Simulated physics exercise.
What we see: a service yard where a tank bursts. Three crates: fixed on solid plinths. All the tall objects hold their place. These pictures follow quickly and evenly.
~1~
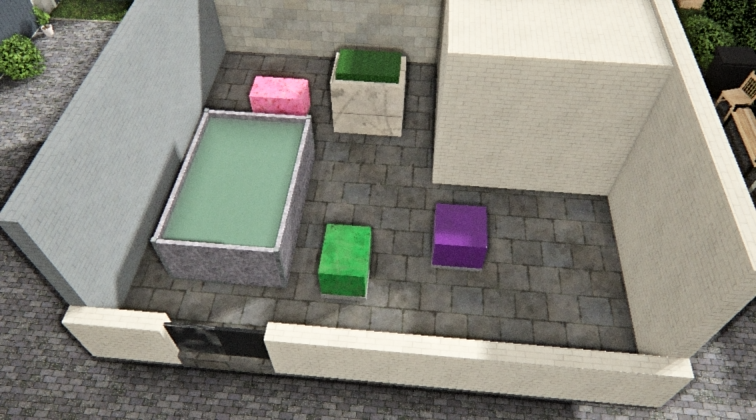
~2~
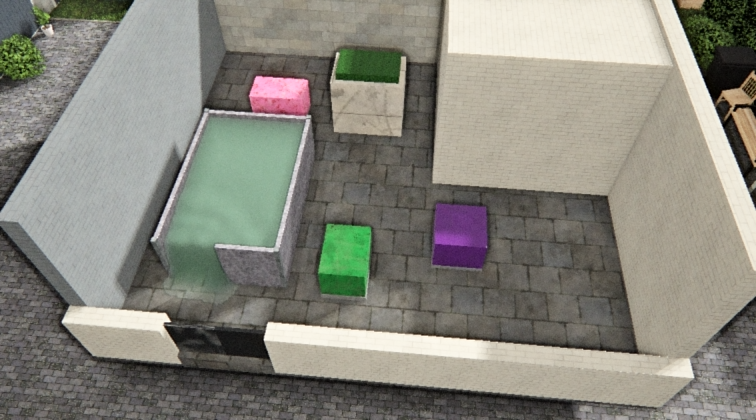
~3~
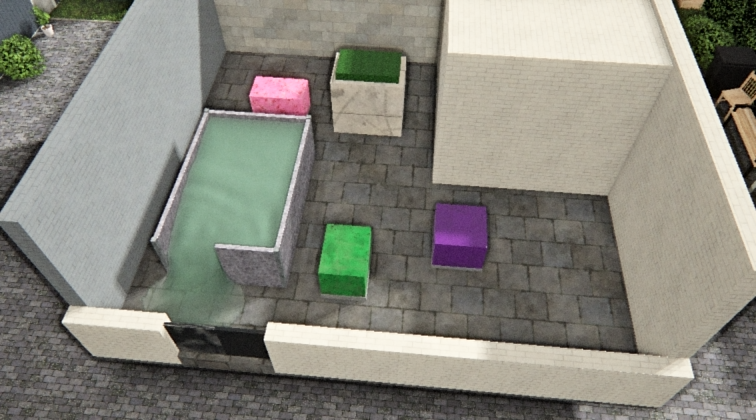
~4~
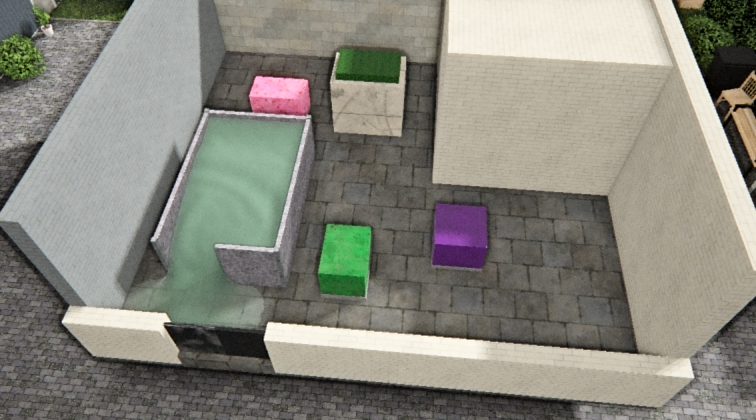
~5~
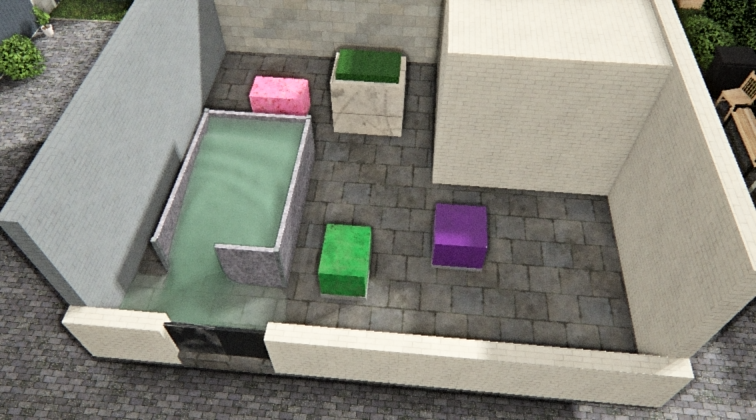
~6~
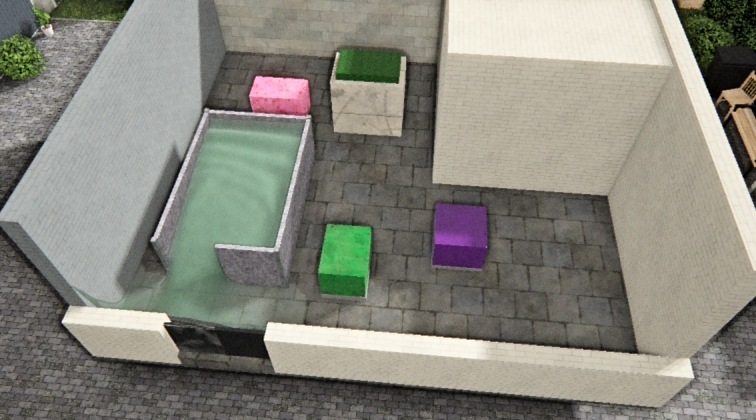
The footage shows a walled yard with pink, green and purple crates and a tank of still, greenish water, whose near wall opens at the left, letting water pour out and spread across the paving beside the front wall.
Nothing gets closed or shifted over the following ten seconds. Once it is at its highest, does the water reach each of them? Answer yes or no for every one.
Purple crate: Yes, it gets wet; green crate: Yes, it gets wet; pink crate: Yes, it gets wet.
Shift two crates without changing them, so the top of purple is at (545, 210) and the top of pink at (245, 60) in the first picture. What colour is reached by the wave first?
That should be the crate marked green.
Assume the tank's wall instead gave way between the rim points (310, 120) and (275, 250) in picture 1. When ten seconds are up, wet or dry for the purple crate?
The purple crate is reached.
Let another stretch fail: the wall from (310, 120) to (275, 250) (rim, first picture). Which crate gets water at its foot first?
Answer: The green-painted one.
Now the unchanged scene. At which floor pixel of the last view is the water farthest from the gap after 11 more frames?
My guess would be about (579, 375).
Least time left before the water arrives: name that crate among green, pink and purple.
It's the one in green.
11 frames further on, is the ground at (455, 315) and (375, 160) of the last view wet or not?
First spot soaked, second spot bare.
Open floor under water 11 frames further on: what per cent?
I'd say 40 per cent.
A moment on, water covers 20 % of the floor; the purple crate not reached, the green crate water round its plinth, the pink crate not reached.
Next, water covers 40 % of the floor; the purple crate water round its plinth, the green crate water round its plinth, the pink crate not reached.
Then, water covers 60 % of the floor; the purple crate water round its plinth, the green crate water round its plinth, the pink crate water round its plinth.
Later, water covers 95 % of the floor; the purple crate water round its plinth, the green crate water round its plinth, the pink crate water round its plinth.
In the end, water covers 100 % of the floor; the purple crate was topped, the green crate was topped, the pink crate was topped.
